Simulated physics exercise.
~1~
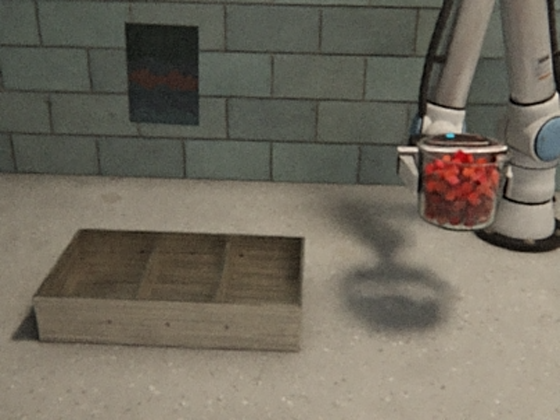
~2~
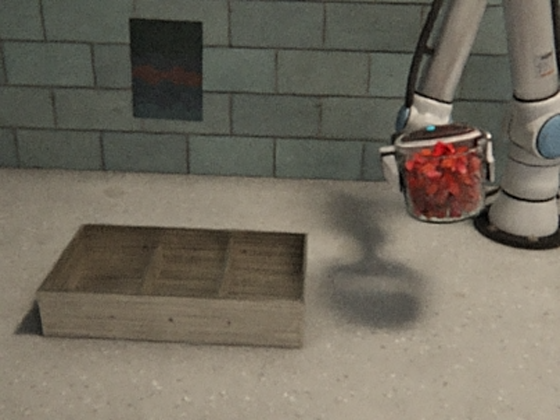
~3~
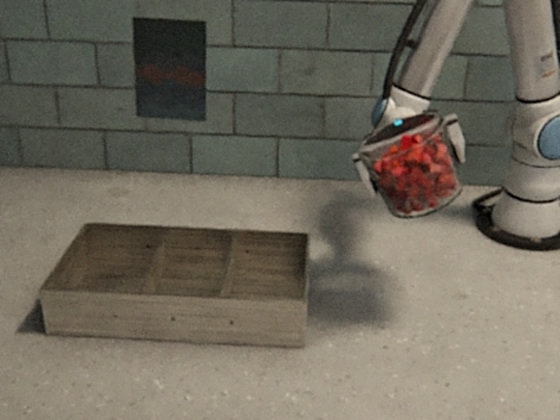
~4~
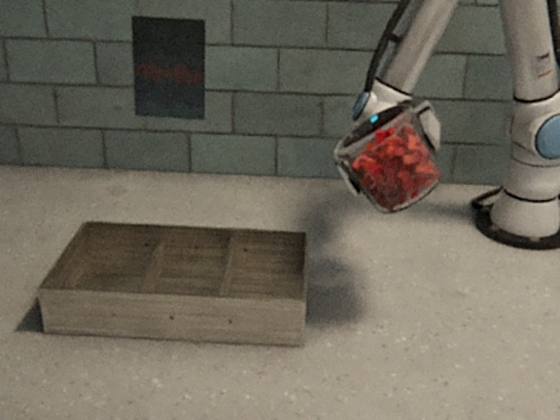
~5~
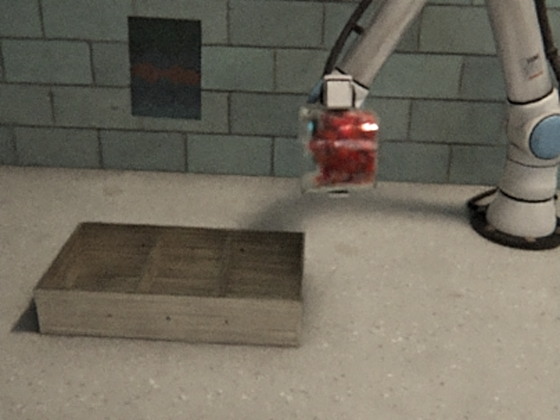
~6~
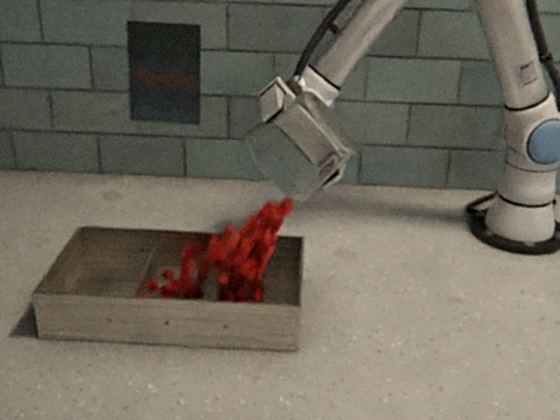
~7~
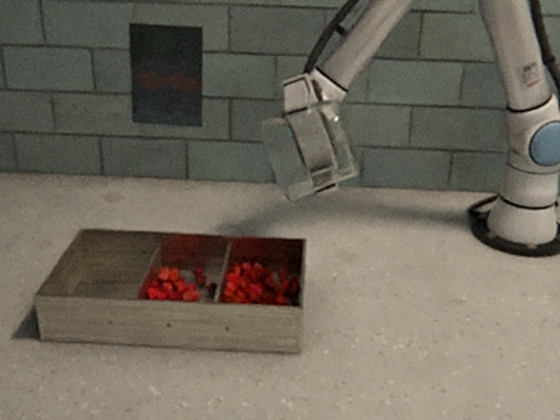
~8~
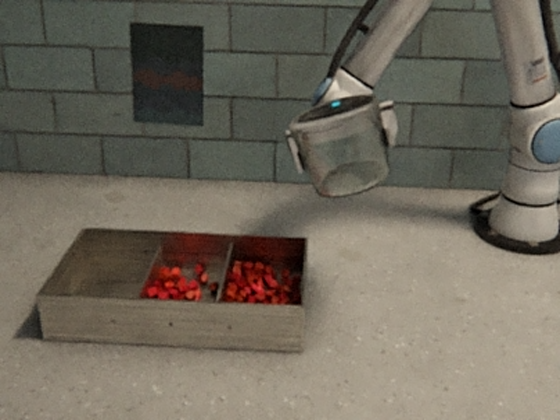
Red diced pieces tumbling from a clear container tipped by a robot arm, settling in the right and middle sections of a wooden box.
